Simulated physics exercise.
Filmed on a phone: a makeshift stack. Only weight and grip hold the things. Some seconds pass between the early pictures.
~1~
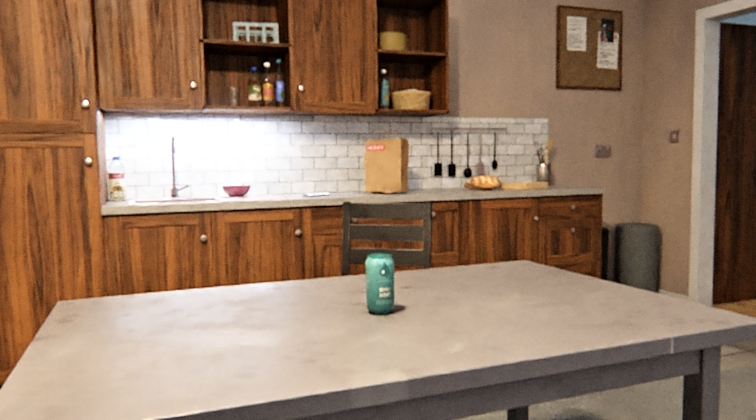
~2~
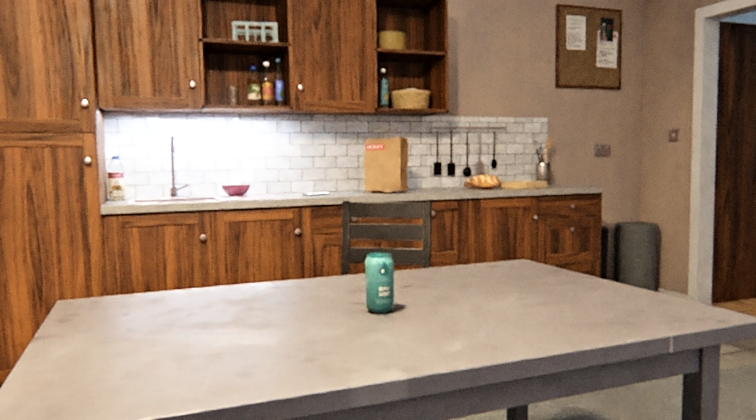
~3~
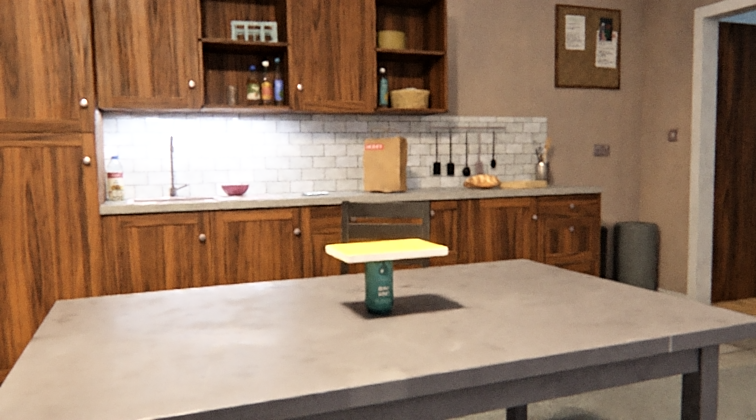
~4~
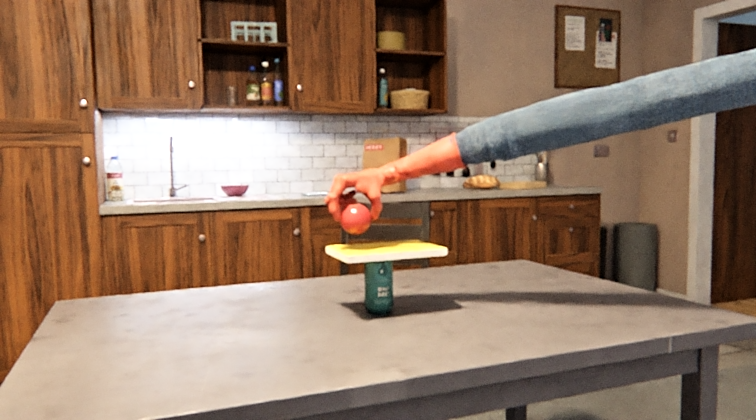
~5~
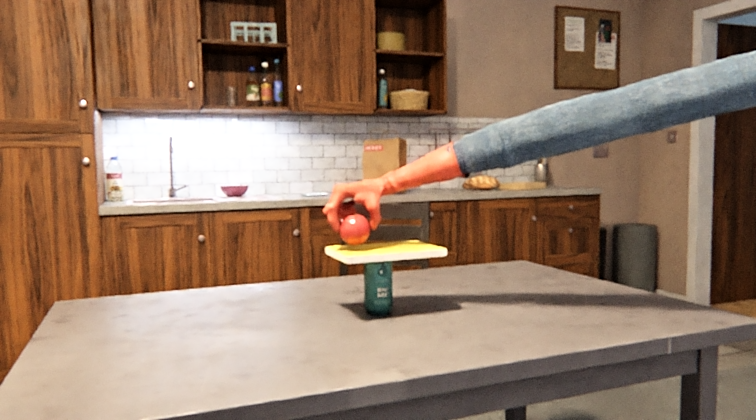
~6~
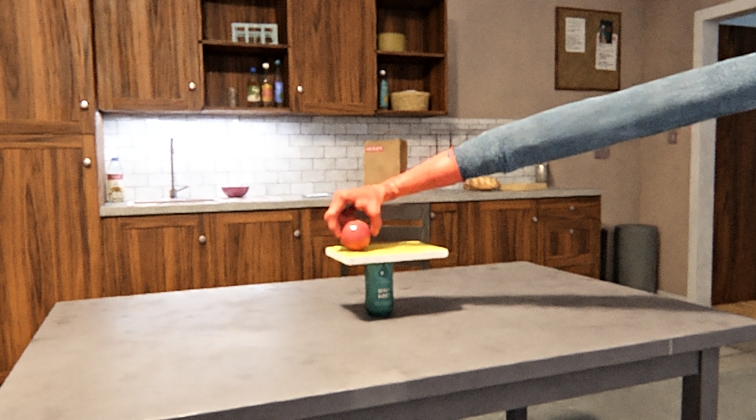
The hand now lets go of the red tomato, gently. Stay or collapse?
As it turns out, it holds.
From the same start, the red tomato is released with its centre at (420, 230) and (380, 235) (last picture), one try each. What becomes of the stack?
First, it loses its balance; second, it stays up.
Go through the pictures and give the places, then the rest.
In the first picture, the last thing is not in view yet.
In the second picture, the last thing is not in view yet.
In the third picture, the last thing is not in view yet; yellow book (386, 250).
In the fourth picture, coming down; red tomato (356, 219); yellow book (385, 250).
In the fifth picture, coming down; red tomato (354, 229); yellow book (385, 251).
In the sixth picture, in place under the hand; red tomato (355, 236); yellow book (386, 252).
Then, 0.20 s after the last picture, nothing has stirred.
Then, 0.40 s after the last picture, red tomato resting near (355, 236).
At rest, all 3 in place. Seen from the same camera at the end, red tomato near (355, 236). The stack stays up.
